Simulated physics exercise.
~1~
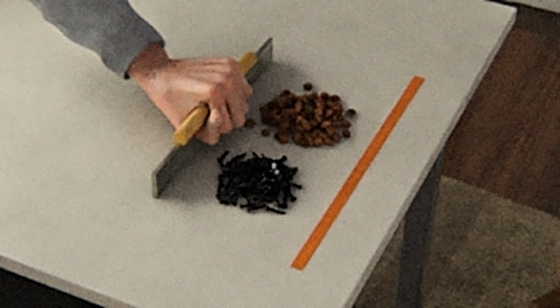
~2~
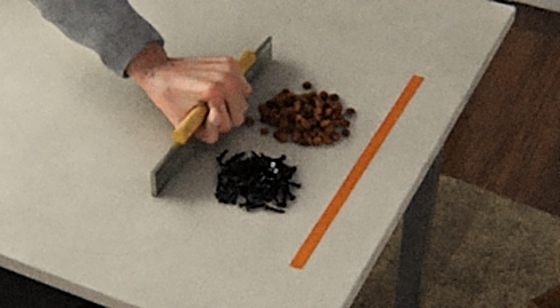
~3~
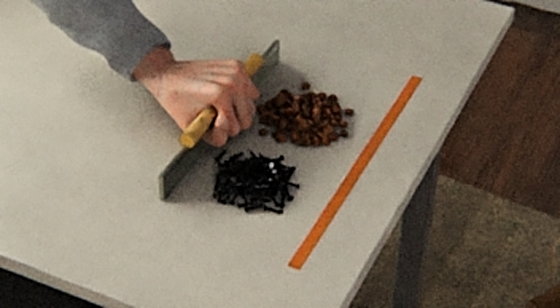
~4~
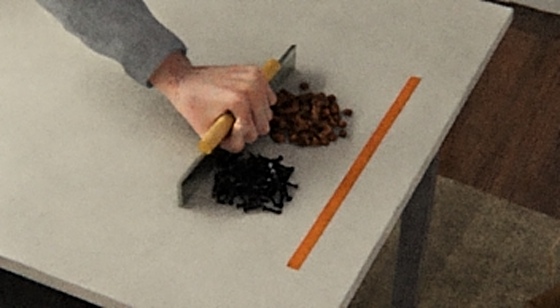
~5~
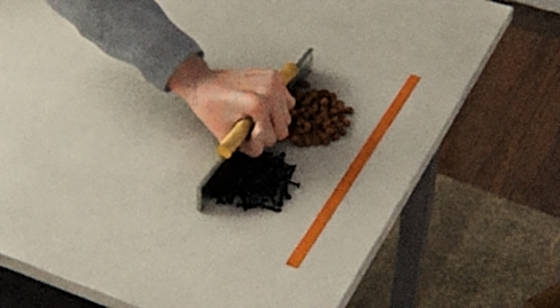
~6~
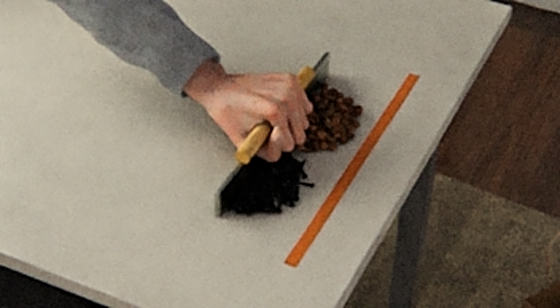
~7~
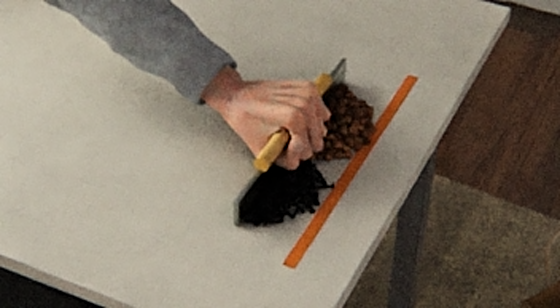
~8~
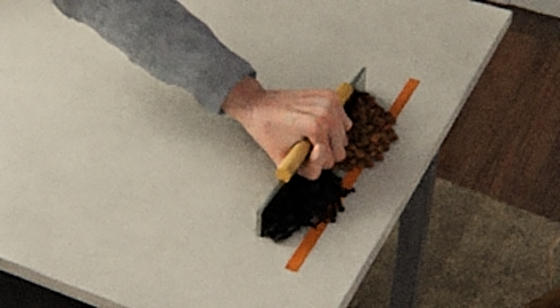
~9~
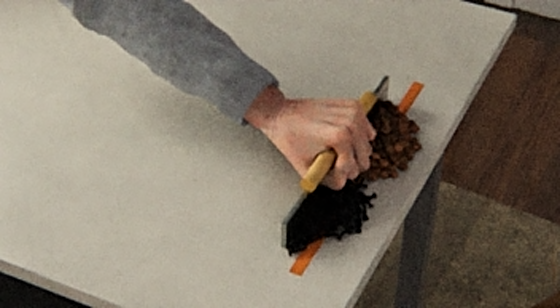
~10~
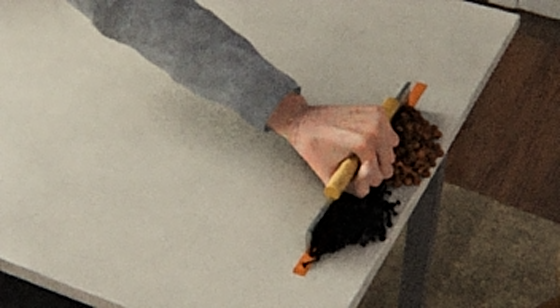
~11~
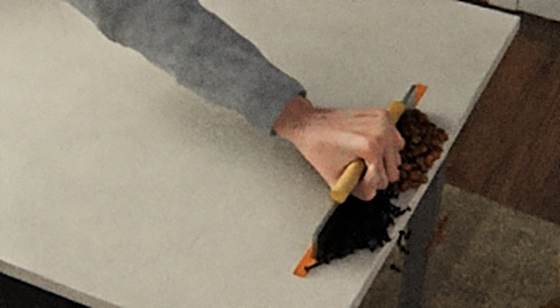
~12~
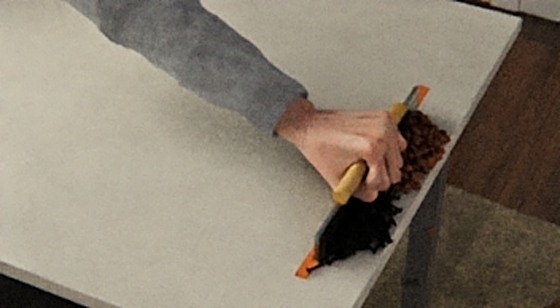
At first, a hand in a gray sleeve holds a yellow-handled scraper nearly still on a pale table, behind a pile of black bits in front and a pile of brown bits farther back. The hand then pushes the scraper to the right, meeting both piles and driving them toward the orange tape. The bits bunch up against the blade and slide across the tape toward the table's edge. The scraper reaches the tape and stops there. As it ends, most of both piles rests on the table, with a small part of each over the edge.
